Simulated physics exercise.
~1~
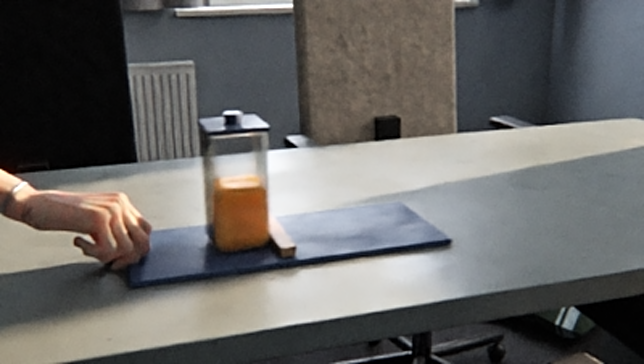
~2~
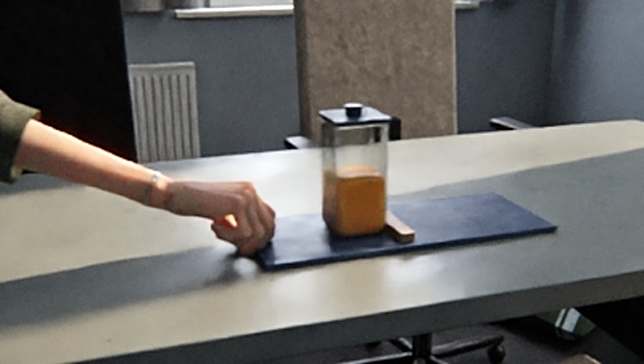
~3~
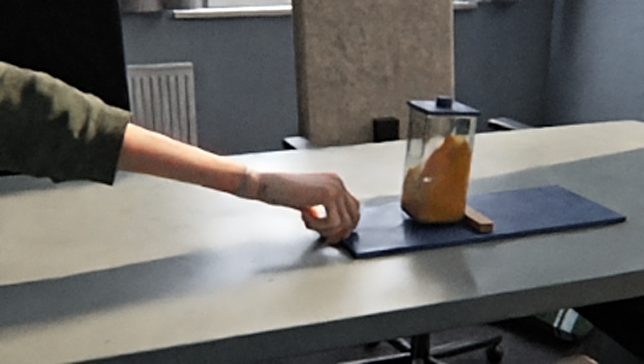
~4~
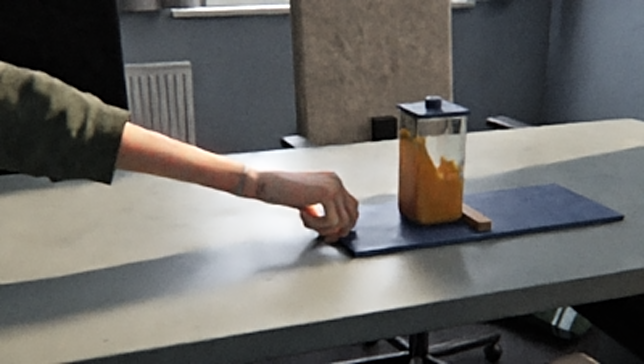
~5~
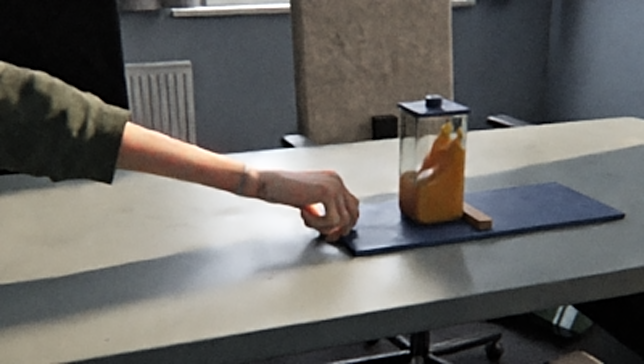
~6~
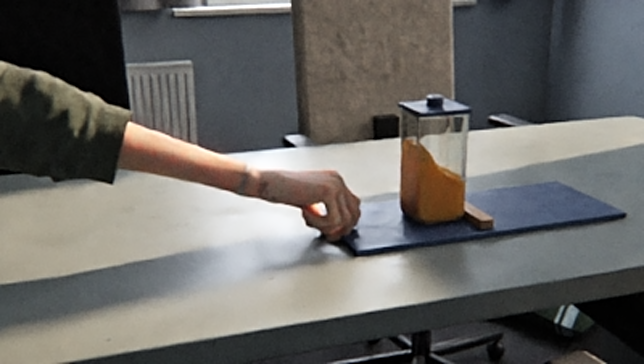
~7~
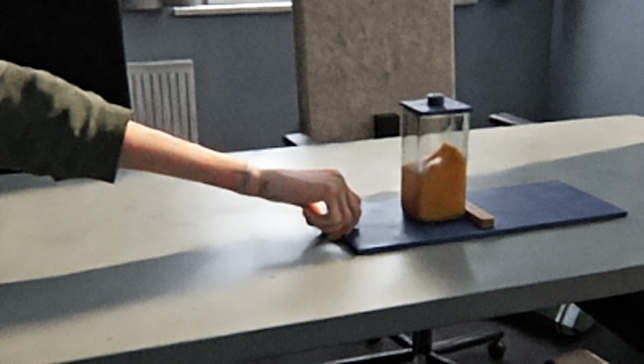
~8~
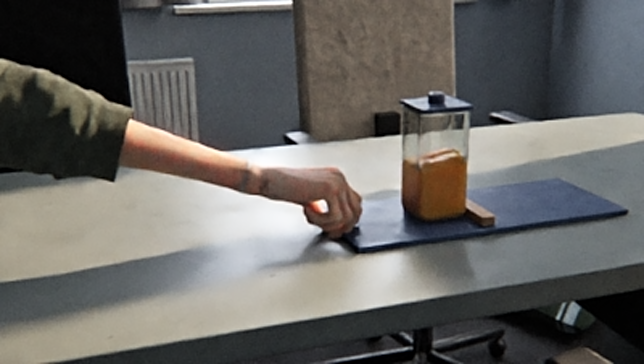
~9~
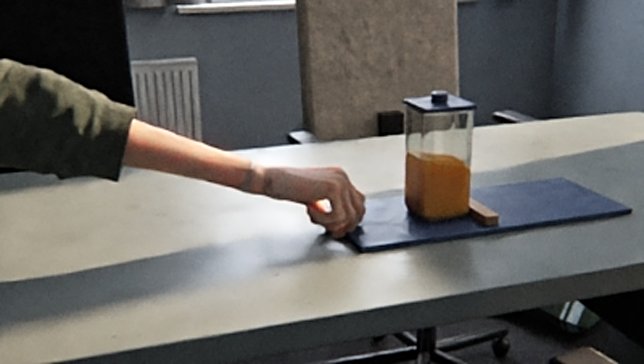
Orange liquid sloshed high up the sides of a clear, dark-lidded container as a hand slid the dark board beneath it rightward across a table and stopped; the container tipped slightly, settled back upright, and the liquid gradually calmed until nearly level.
